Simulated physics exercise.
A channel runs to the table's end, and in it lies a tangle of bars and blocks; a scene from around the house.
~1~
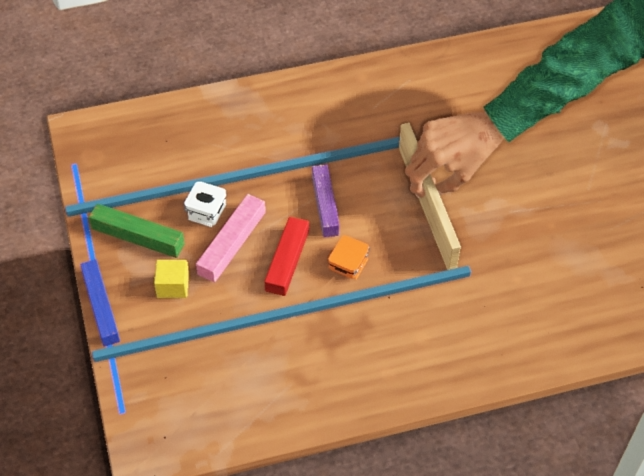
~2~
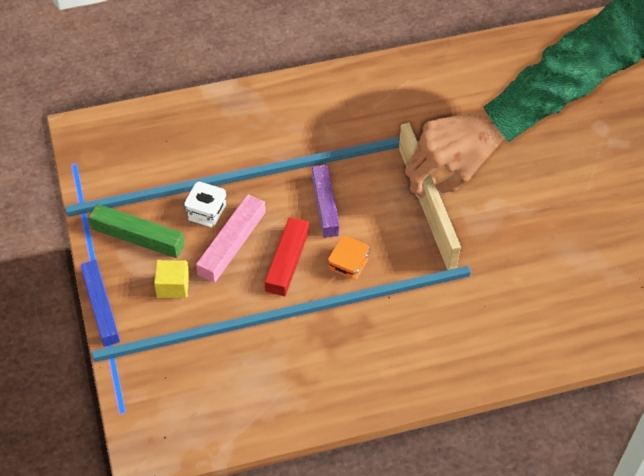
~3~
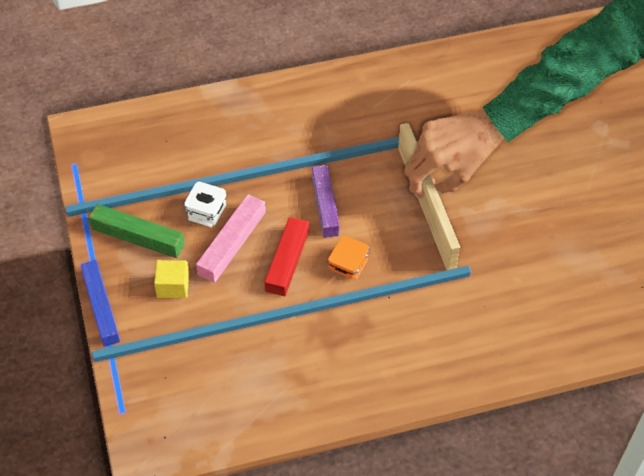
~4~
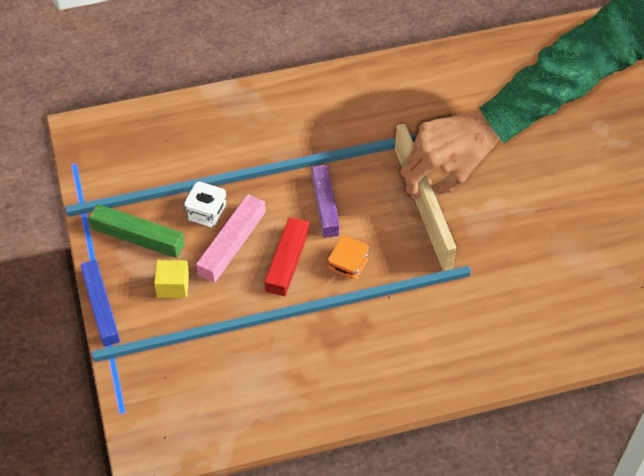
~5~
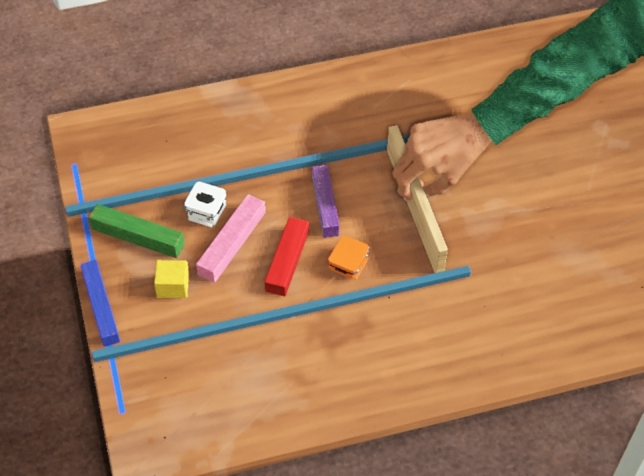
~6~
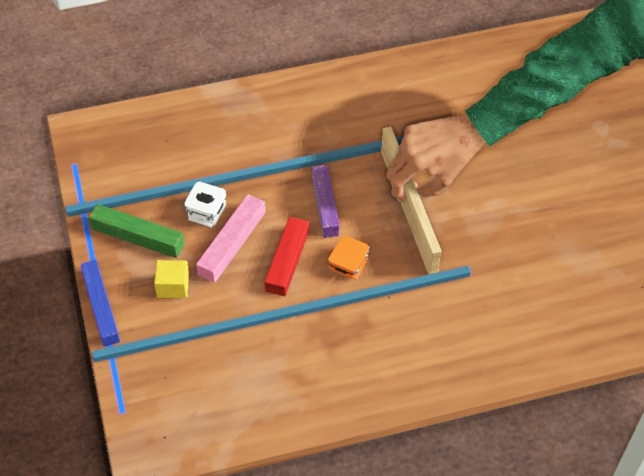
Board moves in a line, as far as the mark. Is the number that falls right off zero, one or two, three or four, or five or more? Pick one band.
It is five or more.
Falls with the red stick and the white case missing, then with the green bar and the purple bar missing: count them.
Falls come to 4 the first time and 6 the other time.
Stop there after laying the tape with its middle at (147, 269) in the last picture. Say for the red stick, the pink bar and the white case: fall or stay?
The red stick is kept; the pink bar stays on; the white case does not fall.
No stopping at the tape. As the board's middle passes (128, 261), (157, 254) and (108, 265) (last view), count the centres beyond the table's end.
Per position: 4 / 3 / 6.
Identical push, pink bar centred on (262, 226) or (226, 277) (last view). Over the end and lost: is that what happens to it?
First spot: It comes off; second spot: It comes off.
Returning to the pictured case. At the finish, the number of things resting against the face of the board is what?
2.
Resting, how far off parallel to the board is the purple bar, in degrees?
The angle comes out near 0 degrees.
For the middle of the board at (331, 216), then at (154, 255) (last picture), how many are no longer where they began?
By then 2, and later 8.
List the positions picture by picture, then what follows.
In the first frame, blue bar (100, 302); green bar (137, 231); yellow block (172, 279); board (428, 195); tape (97, 280).
In the second frame, green bar (137, 231); board (428, 195).
In the third frame, yellow block (172, 279); pink bar (232, 238).
In the fourth frame, blue bar (100, 302); red stick (287, 256).
In the fifth frame, green bar (137, 231); purple bar (325, 201).
In the sixth frame, blue bar (100, 302); green bar (137, 231); yellow block (172, 279); board (410, 199); tape (97, 280).
Soon after, none off yet; blue bar at rest near (100, 302); green bar at rest near (137, 231); yellow block at rest near (172, 279).
In the end, the number that fall off is five or more; gone, red stick, pink bar, white case, yellow block, green bar and blue bar.
